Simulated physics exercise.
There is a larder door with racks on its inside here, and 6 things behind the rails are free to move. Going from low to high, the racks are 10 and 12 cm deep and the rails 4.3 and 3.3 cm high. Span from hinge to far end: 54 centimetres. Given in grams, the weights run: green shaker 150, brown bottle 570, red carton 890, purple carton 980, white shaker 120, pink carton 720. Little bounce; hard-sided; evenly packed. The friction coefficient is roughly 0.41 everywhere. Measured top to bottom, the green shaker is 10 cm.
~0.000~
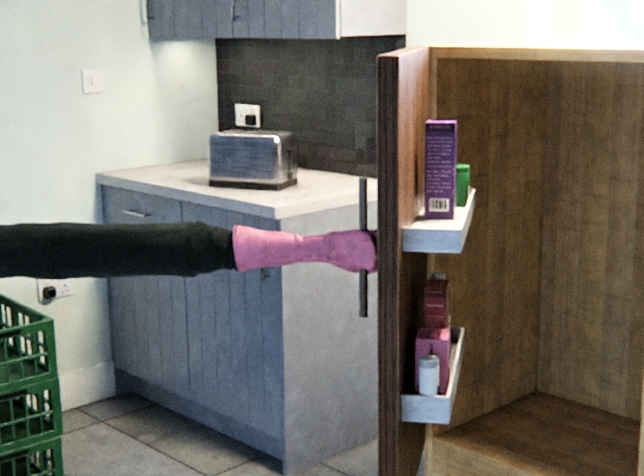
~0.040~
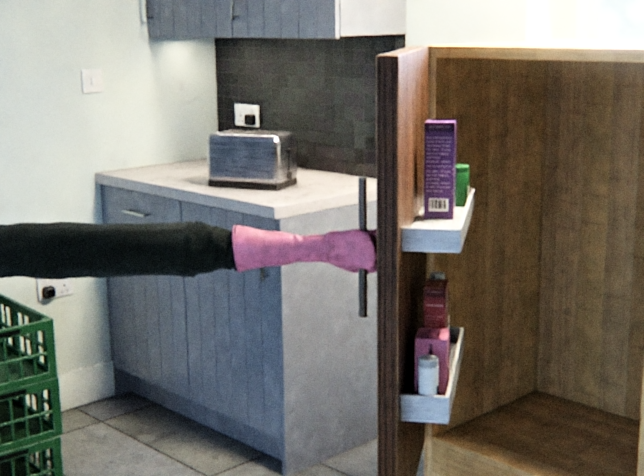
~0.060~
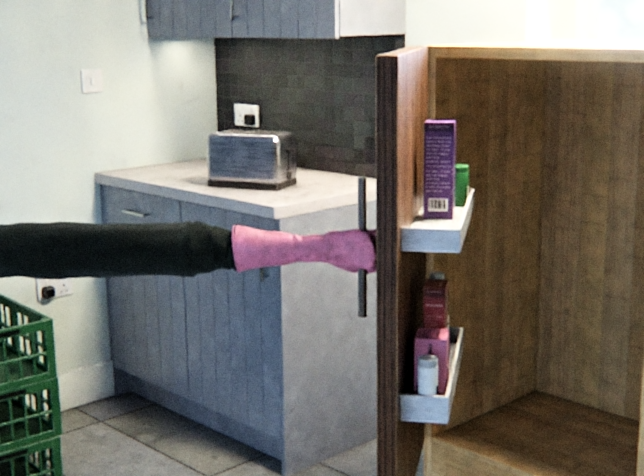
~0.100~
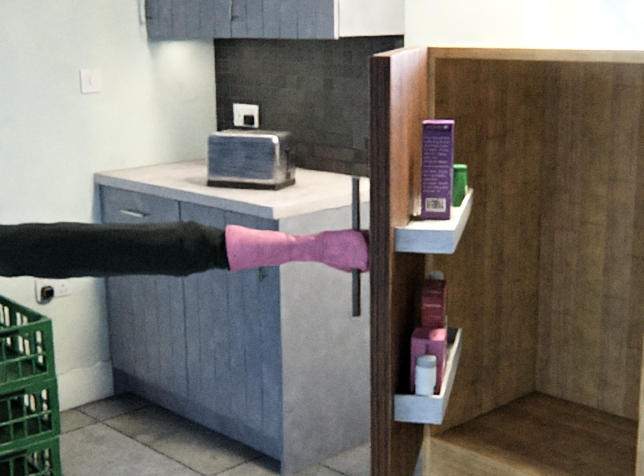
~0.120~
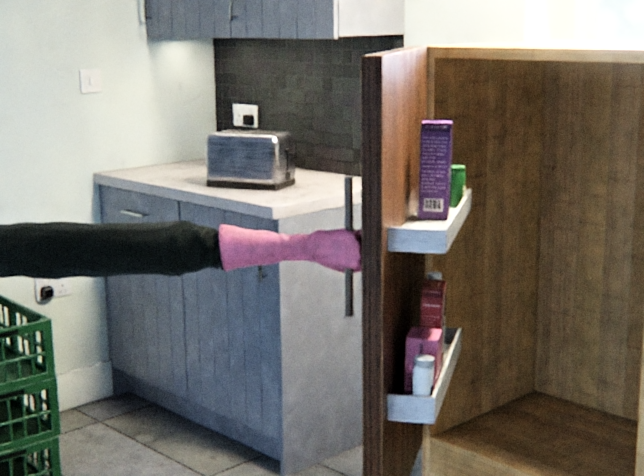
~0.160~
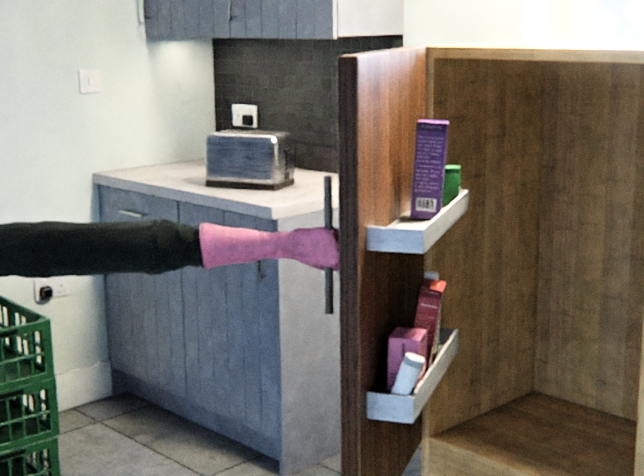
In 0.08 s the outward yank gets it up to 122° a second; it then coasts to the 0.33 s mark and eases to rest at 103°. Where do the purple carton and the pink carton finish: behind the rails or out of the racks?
The purple carton keeps to its rack; the pink carton keeps to its rack.
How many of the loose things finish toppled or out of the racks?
Count: 3.
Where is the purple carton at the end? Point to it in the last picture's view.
About (350, 166).
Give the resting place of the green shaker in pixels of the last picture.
It finishes around (413, 187).
By 0.36 s, open by 87°; red carton now out of the racks; purple carton tilted 13° near (388, 168); white shaker tilted 52°.
By 0.56 s, open by 101°; purple carton tilted 6° near (350, 165); white shaker tilted 60°; brown bottle tilted 17°.
By 0.96 s, open by 103°; brown bottle tilted 46°; white shaker tilted 60°.
When it is over (2.2 s), out of the racks, red carton; lying over behind the rails, brown bottle and white shaker; the other 3 within 5 cm of the start. In the last view, purple carton near (350, 166), pink carton near (294, 344).
